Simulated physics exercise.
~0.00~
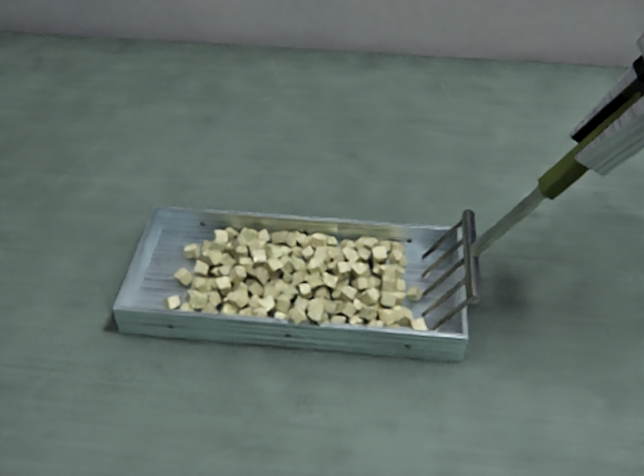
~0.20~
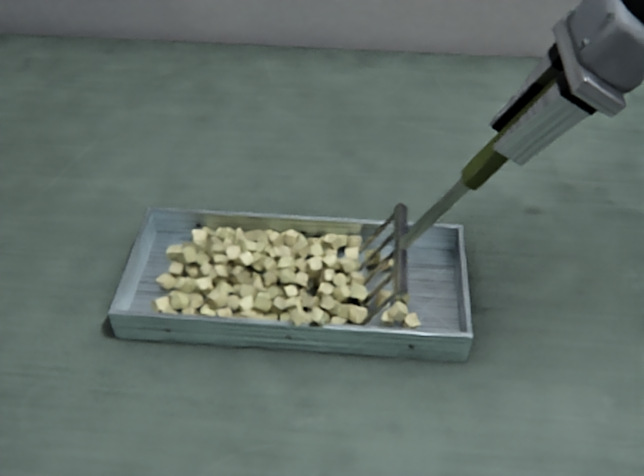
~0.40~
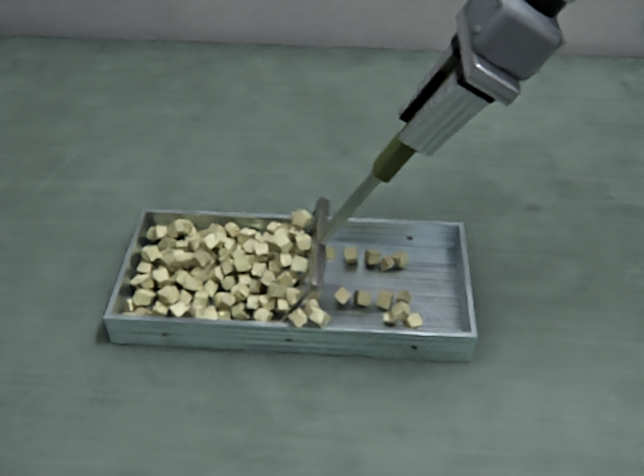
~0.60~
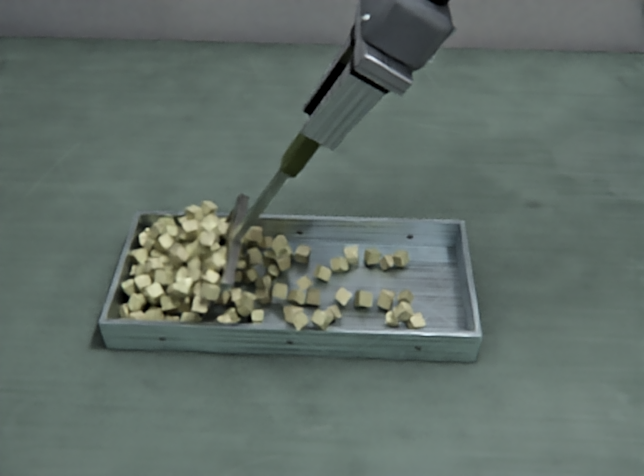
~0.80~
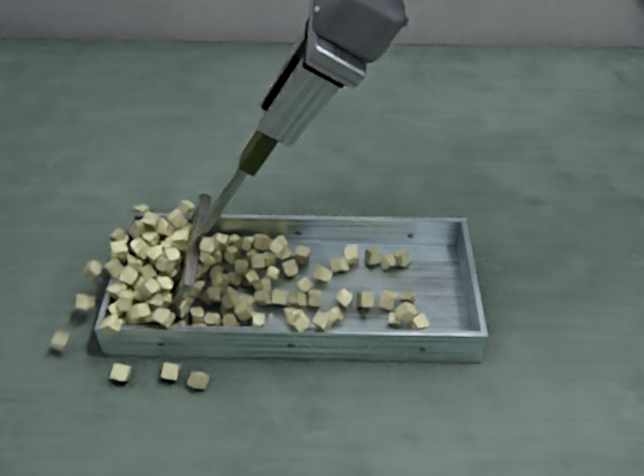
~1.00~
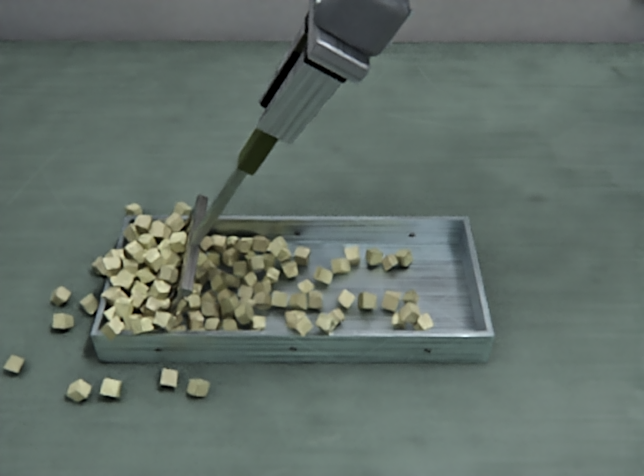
Machine-held fork sweeping pale vegetable dice leftward along a metal trough, heaping them at the end until some spill onto the table.
